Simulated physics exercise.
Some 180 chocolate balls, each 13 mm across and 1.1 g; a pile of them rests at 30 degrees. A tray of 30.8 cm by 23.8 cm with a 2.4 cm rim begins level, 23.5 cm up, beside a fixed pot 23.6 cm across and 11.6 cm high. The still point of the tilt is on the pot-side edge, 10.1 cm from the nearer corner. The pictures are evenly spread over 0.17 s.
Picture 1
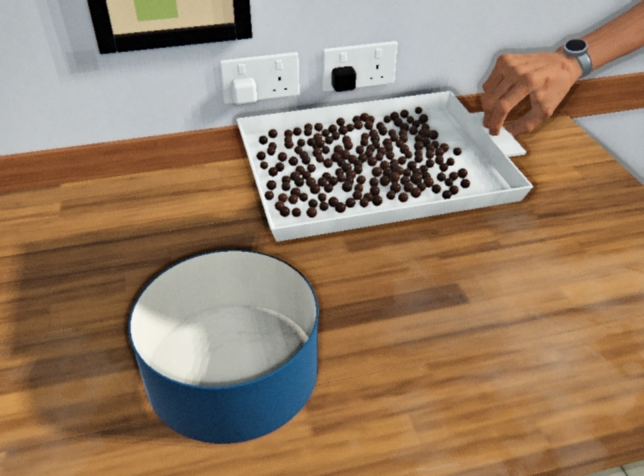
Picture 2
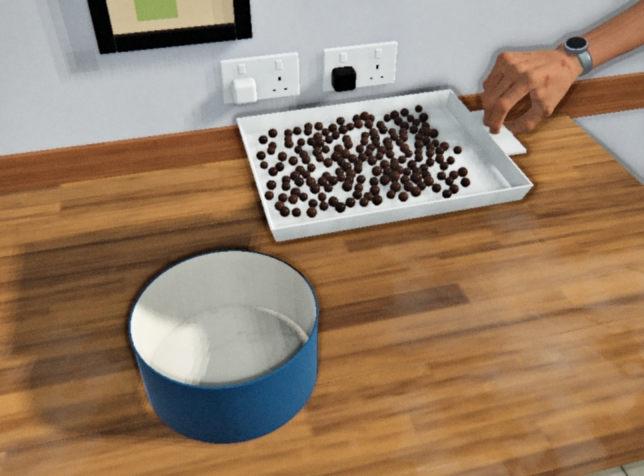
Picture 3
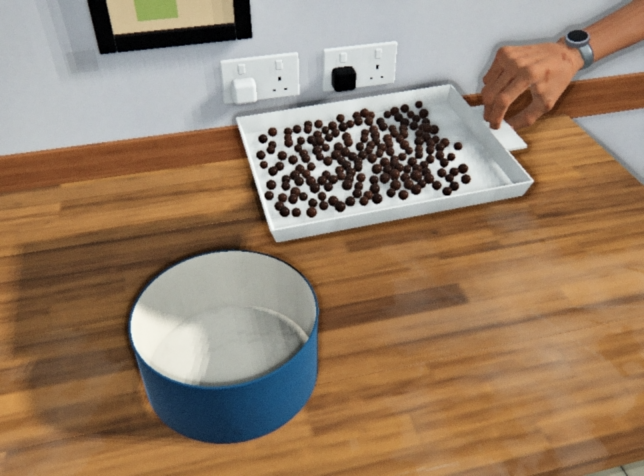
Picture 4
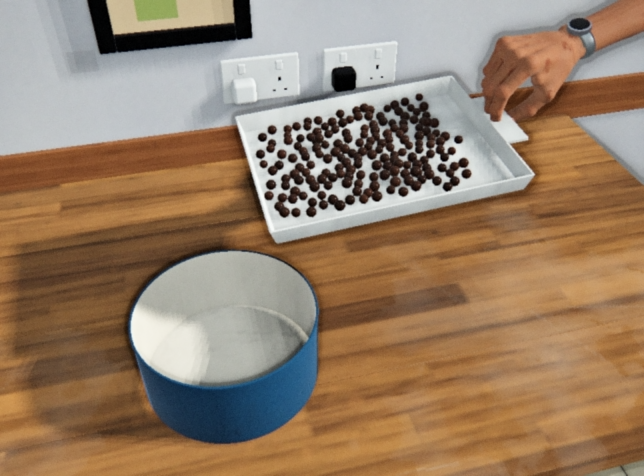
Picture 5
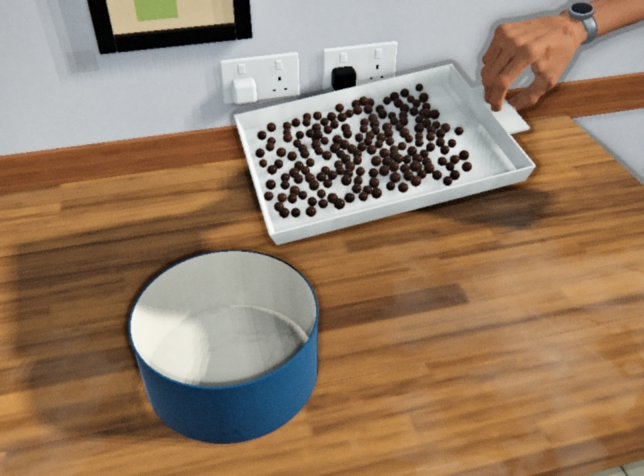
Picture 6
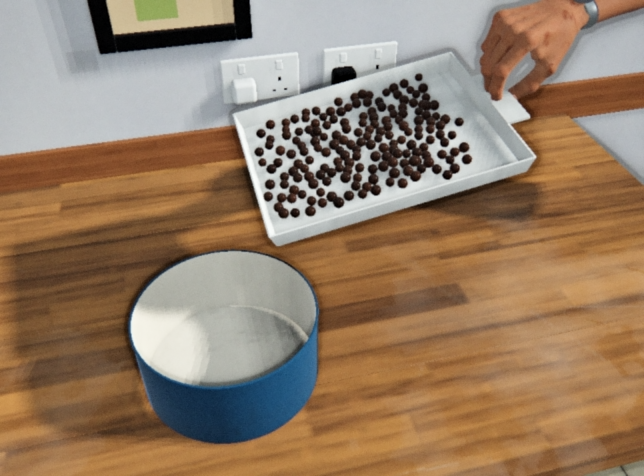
On a wooden countertop near wall sockets, a hand wearing a watch grips the right end of a white tray of small dark brown balls and gradually raises that side, while a blue pot stands still at the front left.
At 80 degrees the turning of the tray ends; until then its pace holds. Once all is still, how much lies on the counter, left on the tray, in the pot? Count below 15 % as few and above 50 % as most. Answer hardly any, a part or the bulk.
Counter: Hardly any, tray: Hardly any, pot: The bulk.
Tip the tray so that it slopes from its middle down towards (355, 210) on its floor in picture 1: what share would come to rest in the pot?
About 70 per cent.
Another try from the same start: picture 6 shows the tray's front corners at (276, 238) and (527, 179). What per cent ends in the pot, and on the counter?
Pot 65, counter 35.
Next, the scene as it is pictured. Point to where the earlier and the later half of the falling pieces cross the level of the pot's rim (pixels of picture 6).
First near (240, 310), later near (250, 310).
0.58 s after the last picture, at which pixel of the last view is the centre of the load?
Around (274, 185).
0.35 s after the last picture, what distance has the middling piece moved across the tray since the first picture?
About 8 cm.
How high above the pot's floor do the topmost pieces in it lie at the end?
Some 2.5 cm.
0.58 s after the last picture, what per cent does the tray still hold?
Some 95 per cent of the load.
Then, 0.35 s after the last picture, tilt 45 degrees; the tray holds 100 %, the pot 0 %.
Then, 0.58 s after the last picture, tilt 67 degrees; the tray holds 95 %, the pot 0 %.
Then, 0.93 s after the last picture, tilt 80 degrees; the tray holds 35 %, the pot 50 %.
In the end, counter 0 %, tray 0 %, pot 100 %.
